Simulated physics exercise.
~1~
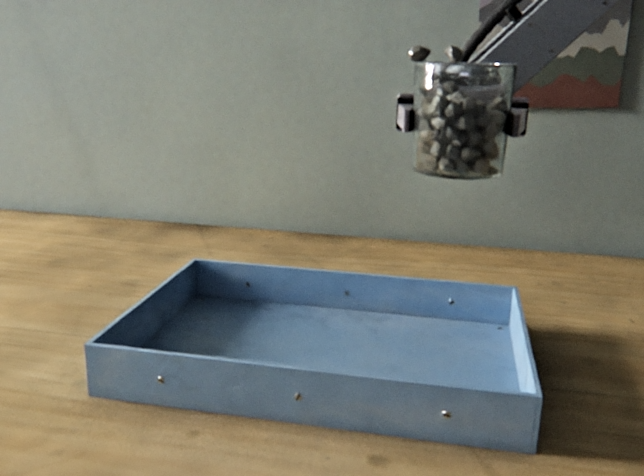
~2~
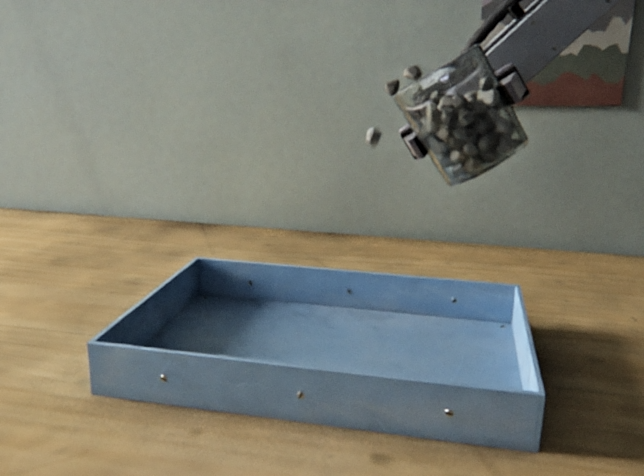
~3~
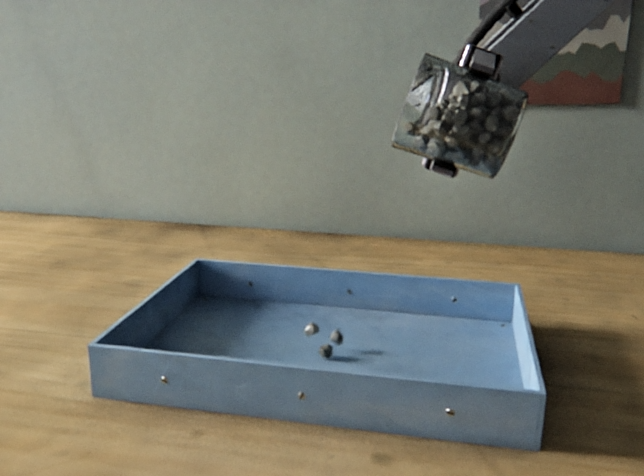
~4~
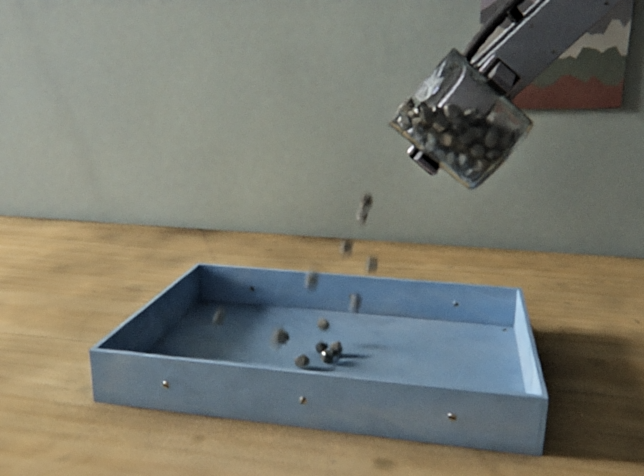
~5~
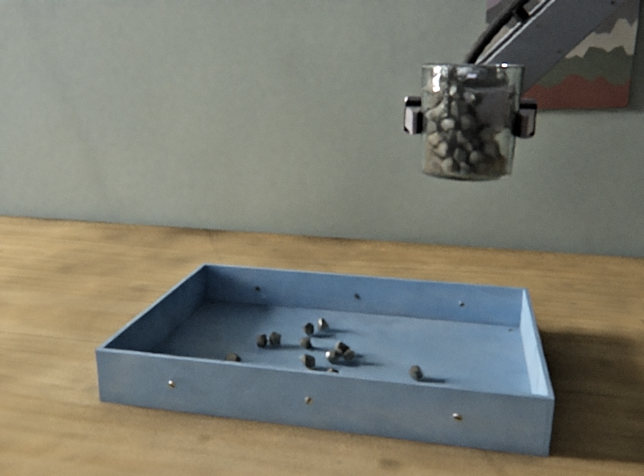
A robot arm reaches in from the upper right, gripping a clear glass beaker of small grey pebbles above a shallow blue tray on a wooden table, seen from slightly above against a grey-green wall with a colourful panel at right. The arm tips the beaker, and a few pebbles tumble out toward the tray. It tilts further, and the first pebbles land near the middle. More pebbles fall in a loose scatter as the beaker leans over the tray. Finally the beaker stands upright again, still mostly full, with a small scattering of pebbles lying in the tray.
